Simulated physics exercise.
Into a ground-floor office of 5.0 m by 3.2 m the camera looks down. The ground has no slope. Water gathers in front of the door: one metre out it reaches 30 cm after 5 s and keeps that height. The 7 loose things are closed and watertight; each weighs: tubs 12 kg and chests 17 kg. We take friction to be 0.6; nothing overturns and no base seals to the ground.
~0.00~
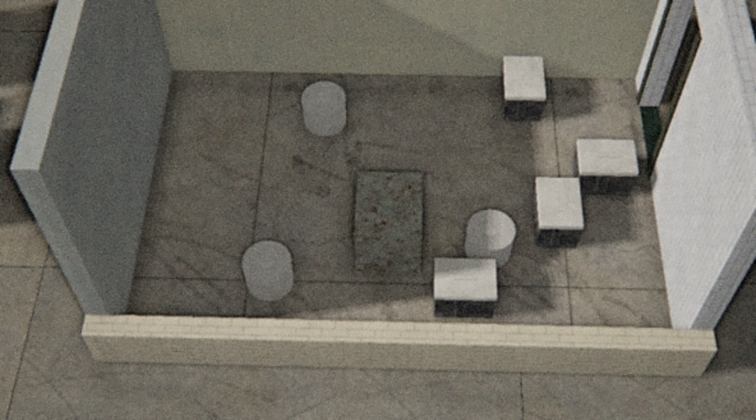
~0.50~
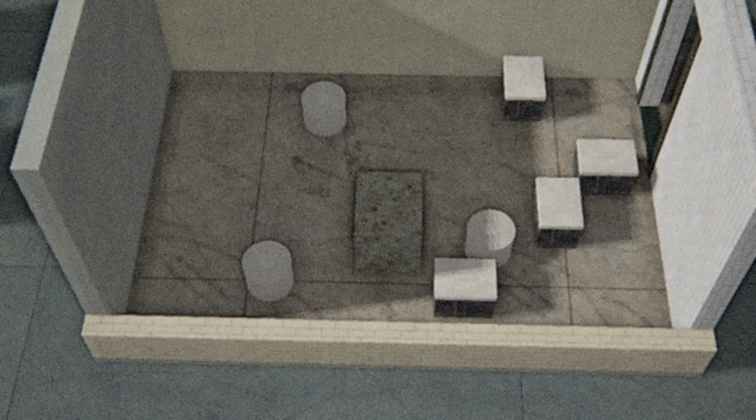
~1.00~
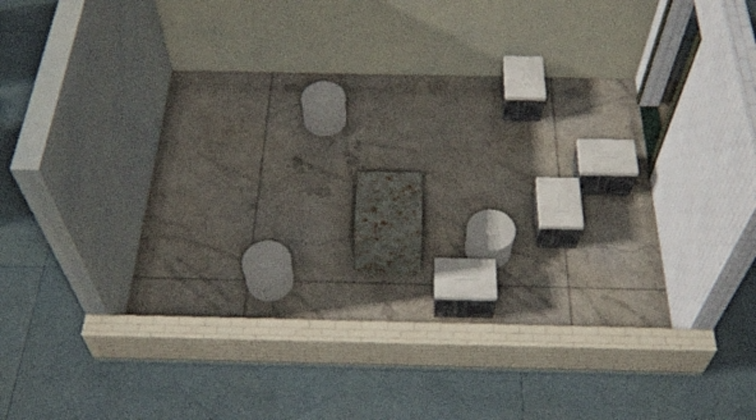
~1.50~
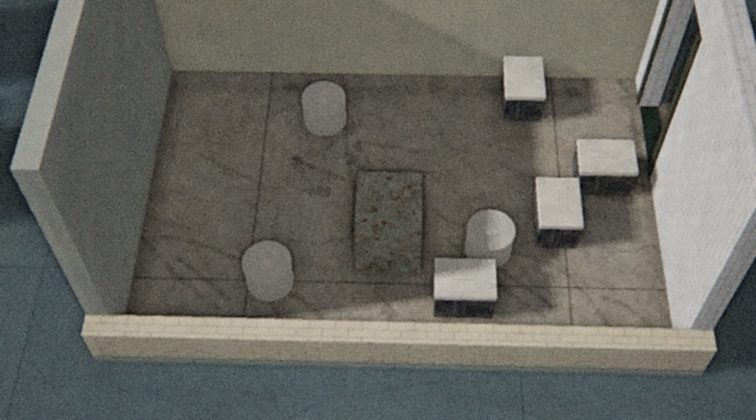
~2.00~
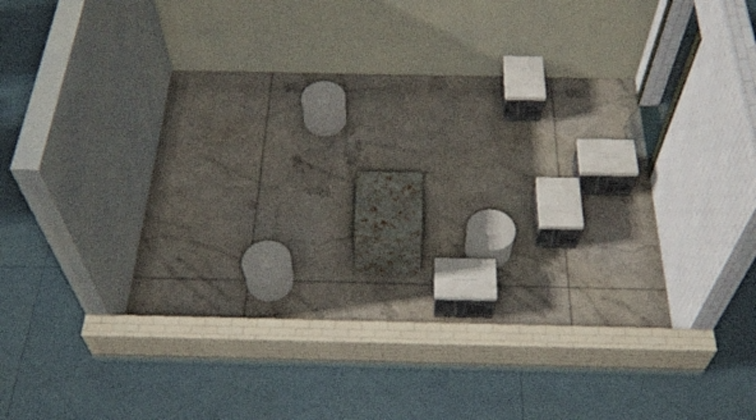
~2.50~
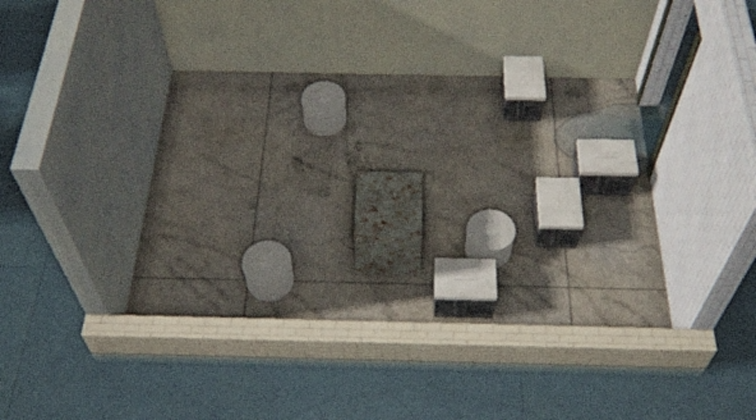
In a ground-floor office, water surrounds the walls and starts spreading in through the doorway.
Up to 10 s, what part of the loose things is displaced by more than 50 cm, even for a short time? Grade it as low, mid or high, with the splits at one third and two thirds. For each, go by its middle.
Grade: Low, under a third.
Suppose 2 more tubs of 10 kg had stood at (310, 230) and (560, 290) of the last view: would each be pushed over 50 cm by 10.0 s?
Order as asked - inside the cutoff and inside the cutoff.
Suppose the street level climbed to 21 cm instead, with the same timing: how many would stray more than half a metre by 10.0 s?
Then 2.
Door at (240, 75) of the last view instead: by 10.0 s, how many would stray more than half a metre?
You'd get 2 in that case.
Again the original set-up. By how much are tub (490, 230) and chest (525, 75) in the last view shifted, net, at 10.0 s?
In that order: 0 cm, 350 cm.
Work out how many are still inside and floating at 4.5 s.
The number is 0.
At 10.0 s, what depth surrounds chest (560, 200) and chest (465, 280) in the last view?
Around 3 cm and 8 cm.
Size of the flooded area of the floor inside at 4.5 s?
Wet: Near 5.5 m2.
After 3.5 s 0 of 7 are over 50 cm from their spots; 0 afloat.
After 4.5 s 1 of 7 are over 50 cm from their spots; 0 afloat.
After 7.0 s 2 of 7 are over 50 cm from their spots; 0 afloat.
After 10.0 s 2 of 7 are over 50 cm from their spots, and 2 have been at some point; 2 afloat.
